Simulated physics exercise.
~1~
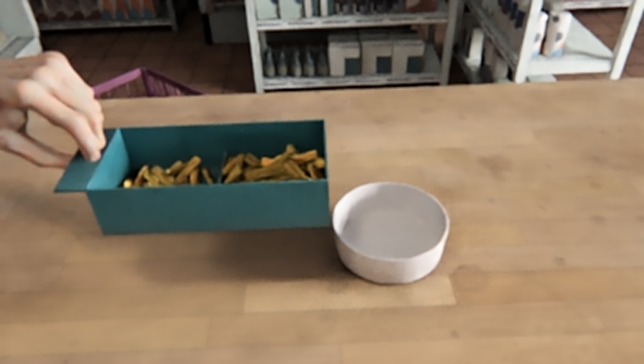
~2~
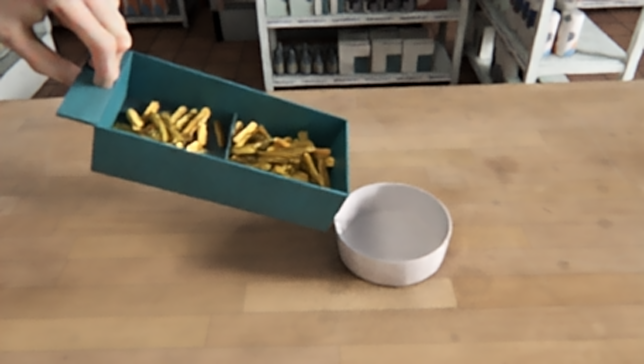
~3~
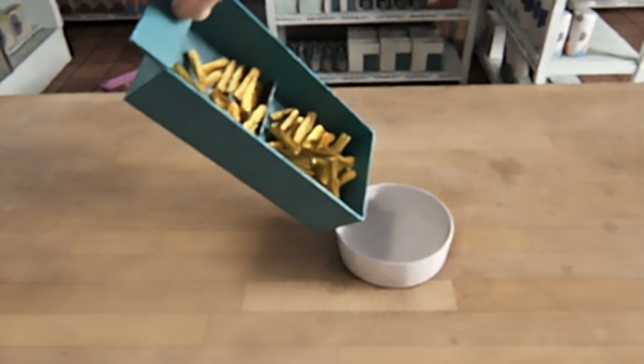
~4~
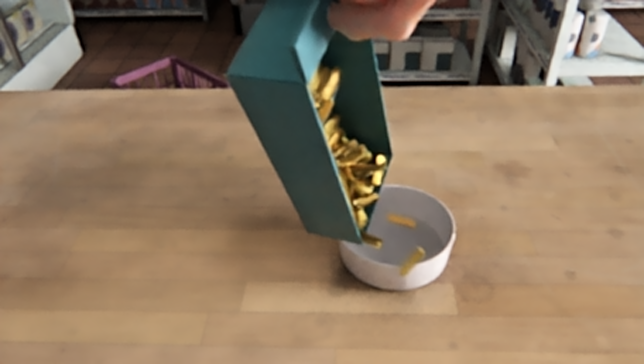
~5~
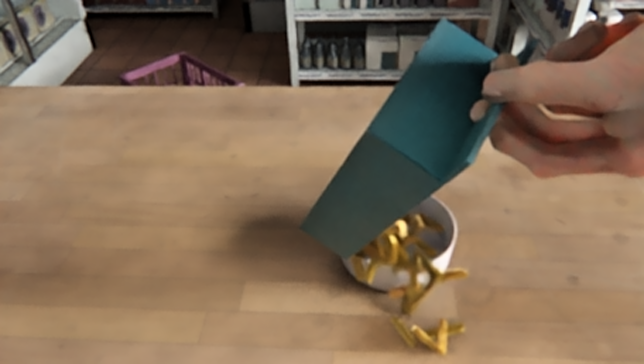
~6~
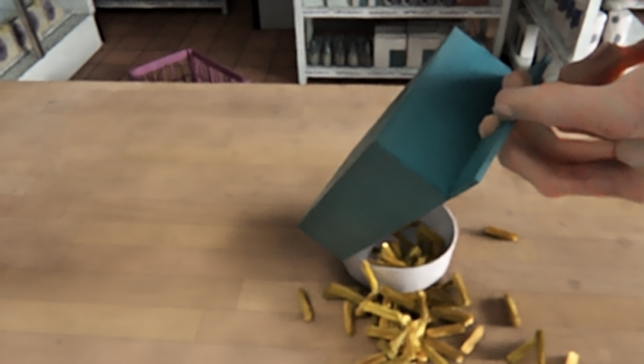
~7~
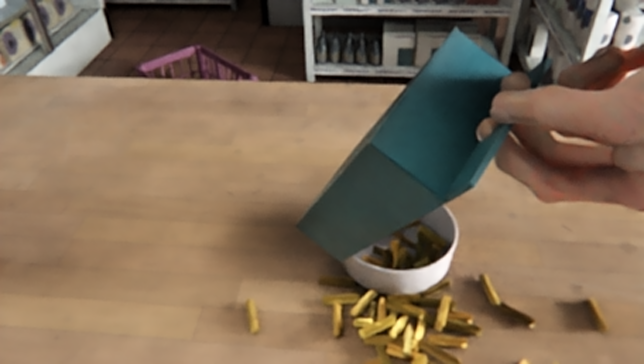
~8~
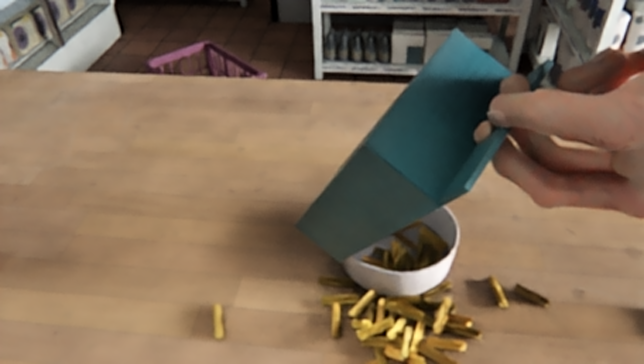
In this clip, a hand tips a teal divided box of golden pasta pieces rightward over a small white dish on a wooden table until it is steeply overturned, and the pieces pour out, some staying in the dish while most end up scattered on the table.
